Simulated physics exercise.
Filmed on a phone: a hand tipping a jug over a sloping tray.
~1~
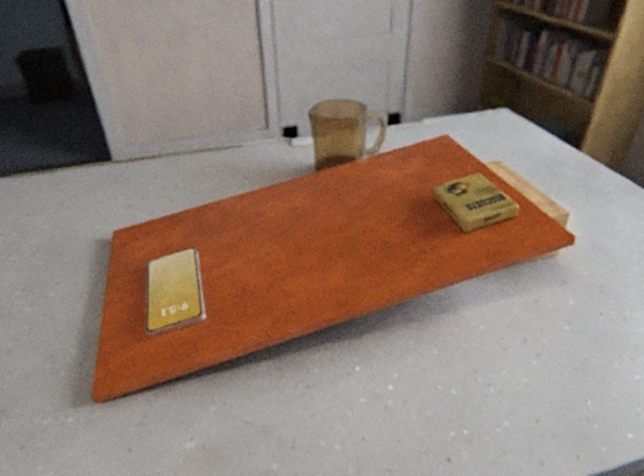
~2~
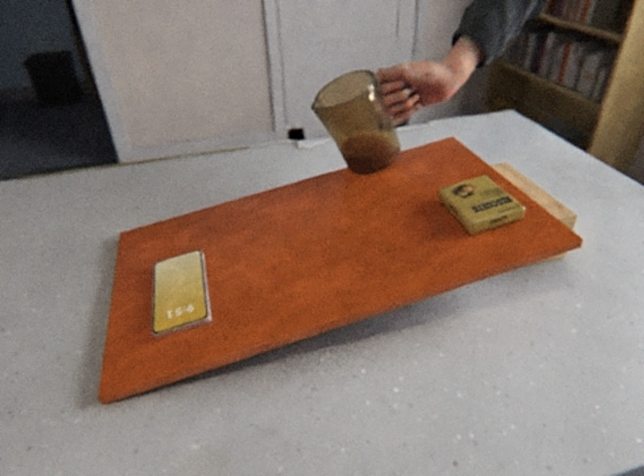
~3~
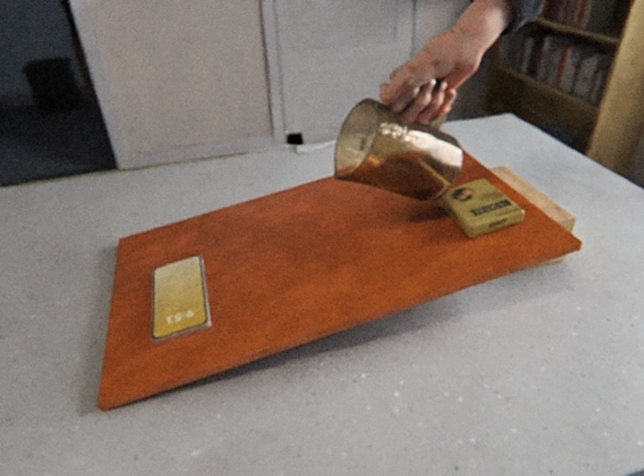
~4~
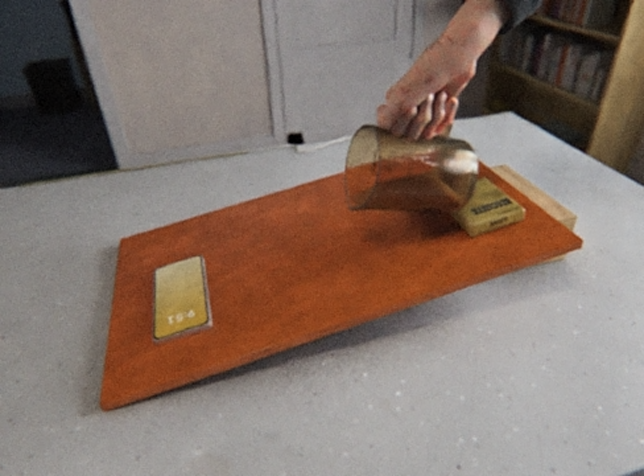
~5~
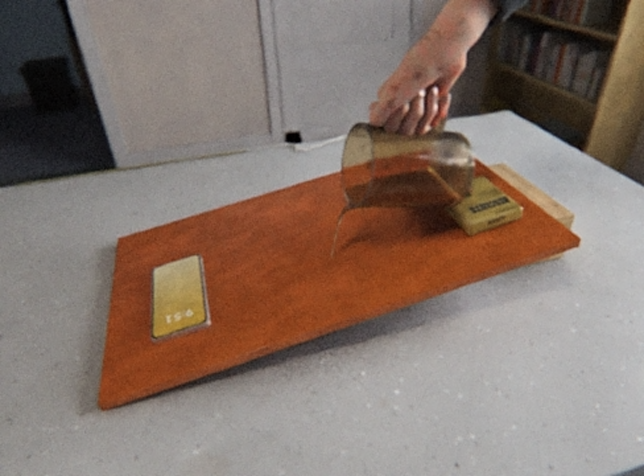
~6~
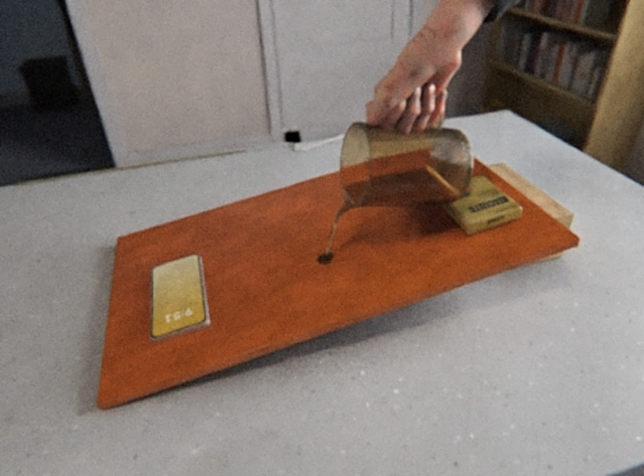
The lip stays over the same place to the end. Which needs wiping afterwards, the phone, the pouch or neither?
The phone is reached; the pouch escapes.
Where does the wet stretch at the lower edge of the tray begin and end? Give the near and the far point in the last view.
It runs from (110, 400) to (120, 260).
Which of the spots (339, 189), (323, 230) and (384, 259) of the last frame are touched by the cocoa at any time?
In turn: Not reached, untouched, clear of it.
A moment on, it runs down to the left; the phone is reached; the pouch is untouched.
Further on, it runs down to the left and off the end; the phone is reached; the pouch is untouched.
When it is over, it runs down to the left and off the end; the phone is reached; the pouch is untouched.
